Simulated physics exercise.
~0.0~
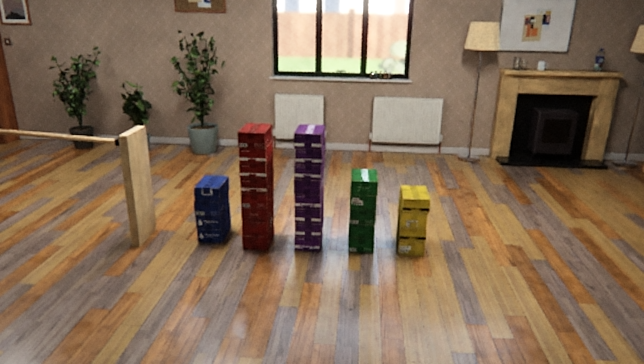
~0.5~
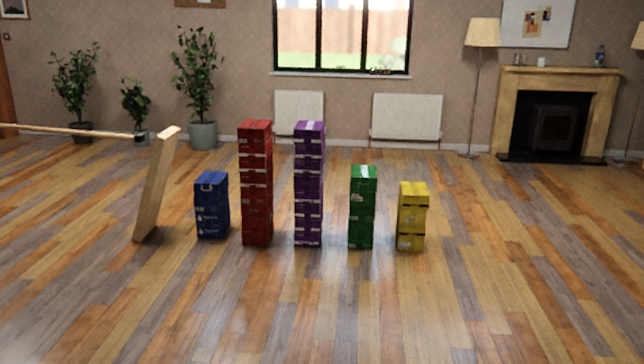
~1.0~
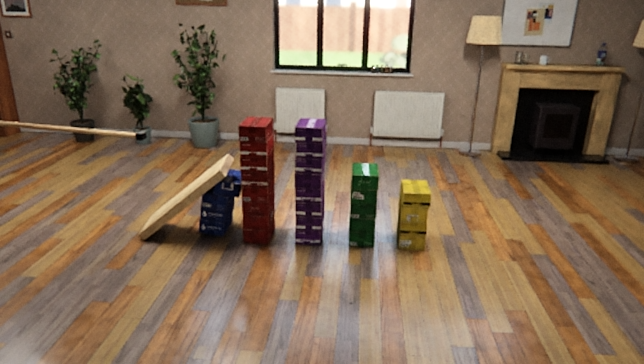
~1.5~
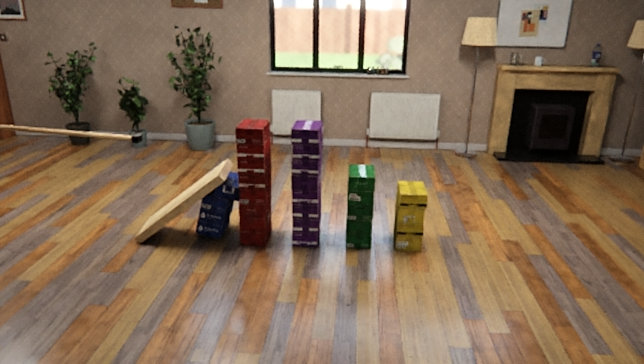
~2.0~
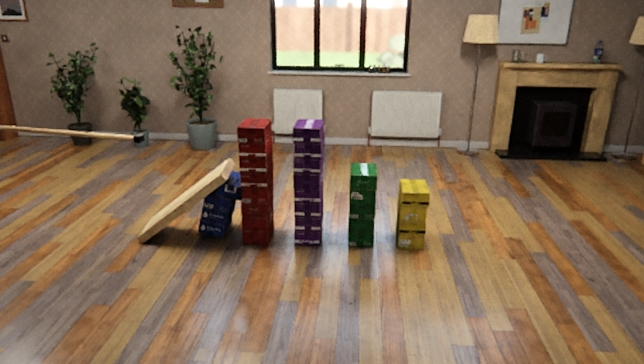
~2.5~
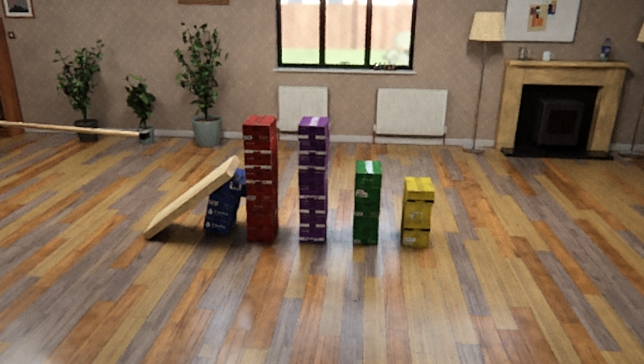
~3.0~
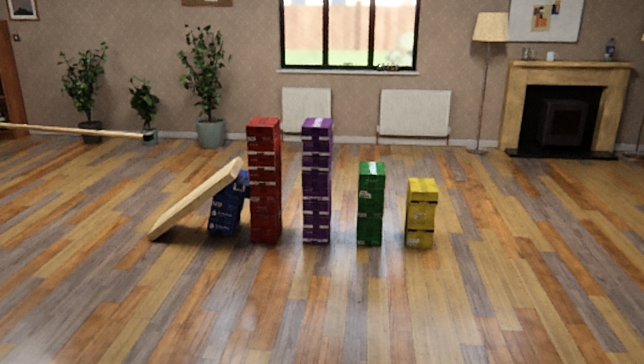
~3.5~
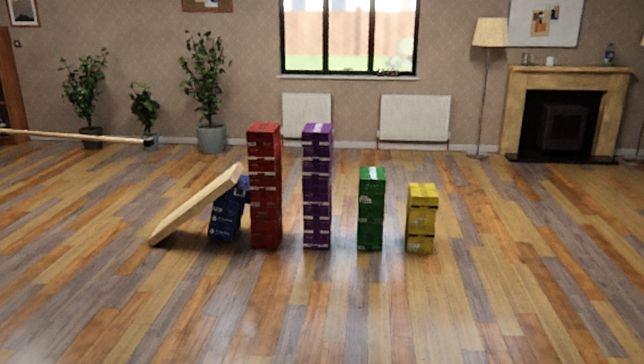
In this clip, a pole tips an upright wooden board rightward onto a short blue stack of boxes, which tilts toward the taller red stack beside it. The board comes to rest leaning on the blue stack, while the red, purple, green and yellow stacks remain standing.
